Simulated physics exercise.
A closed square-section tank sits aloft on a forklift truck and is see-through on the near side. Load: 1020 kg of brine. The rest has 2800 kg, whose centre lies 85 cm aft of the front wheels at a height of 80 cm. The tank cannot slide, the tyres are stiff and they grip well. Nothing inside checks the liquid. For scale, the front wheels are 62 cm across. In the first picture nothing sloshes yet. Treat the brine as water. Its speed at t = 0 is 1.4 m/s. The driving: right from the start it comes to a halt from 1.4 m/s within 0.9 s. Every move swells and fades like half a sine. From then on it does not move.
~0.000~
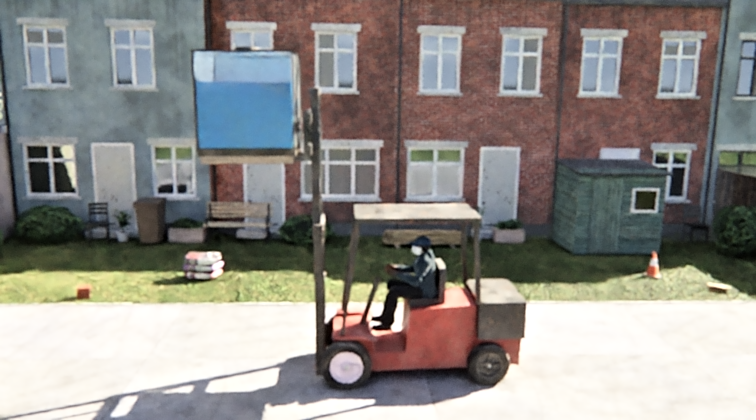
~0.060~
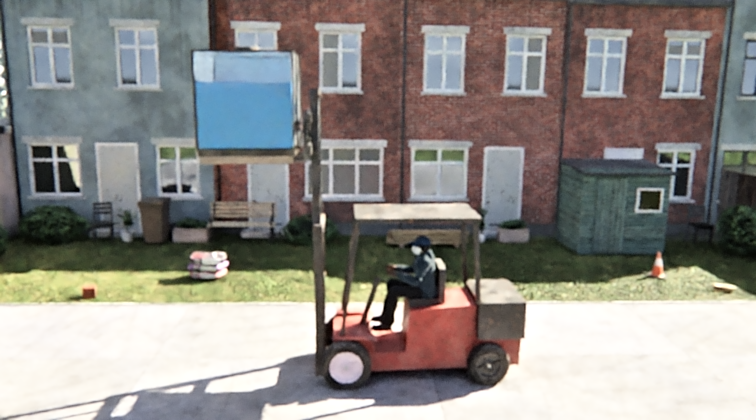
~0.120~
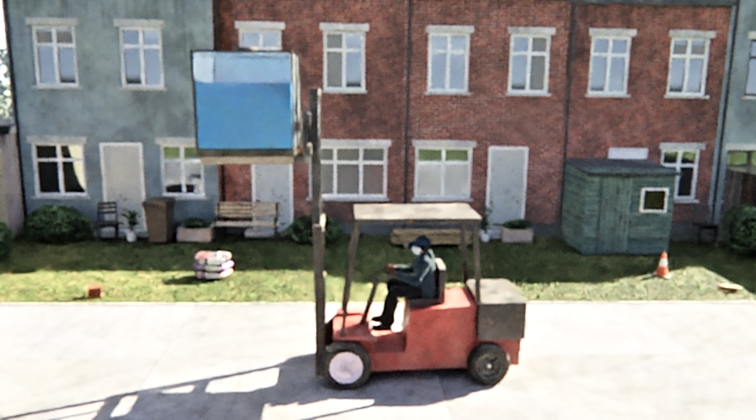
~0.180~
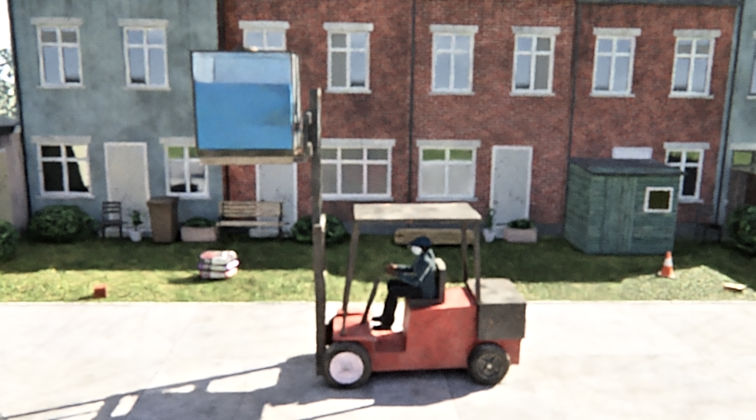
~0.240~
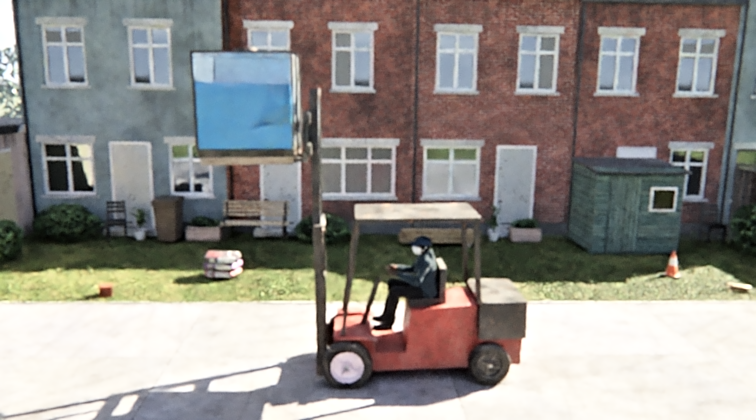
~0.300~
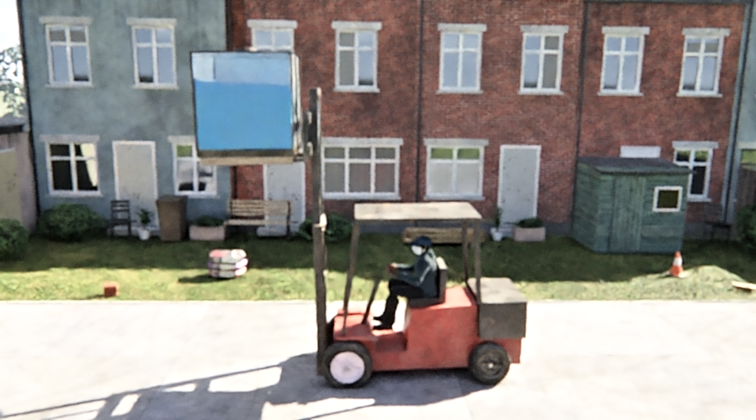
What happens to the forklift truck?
In the end it lifts and settles back.
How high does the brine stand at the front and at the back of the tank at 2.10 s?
About 60 cm in front and 92 cm behind.
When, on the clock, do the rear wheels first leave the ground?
At about 0.55 s.
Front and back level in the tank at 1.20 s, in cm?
Front 72 cm, back 72 cm.
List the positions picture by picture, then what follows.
The first frame shows it reaches (210, 84) at the front; it reaches (278, 85) at the back; it rides level; the front is on the left; a wheel hub at (346, 369).
The second frame shows it reaches (209, 84) at the front; it reaches (278, 85) at the back; it rides level.
The third frame shows it reaches (209, 84) at the front; it reaches (277, 85) at the back; it rides level.
The fourth frame shows it reaches (209, 85) at the front; it reaches (277, 86) at the back; it rides level.
The fifth frame shows it reaches (209, 84) at the front; it reaches (277, 86) at the back; it rides level.
The sixth frame shows it reaches (208, 84) at the front; it reaches (277, 87) at the back; it rides level; a wheel hub at (347, 369).
After 0.55 s the lean is 1° nose down, the rear 2 cm in the air; the liquid stands 60 cm at the back and 83 cm at the front.
After 1.20 s the lean is 3° nose down, the rear 9 cm in the air; the liquid stands 72 cm at the back and 72 cm at the front.
After 2.10 s the lean is 1° nose down, the rear 2 cm in the air; the liquid stands 92 cm at the back and 60 cm at the front.
After 3.88 s all wheels are down again; the highest lift was 9 cm and the largest lean 3°.
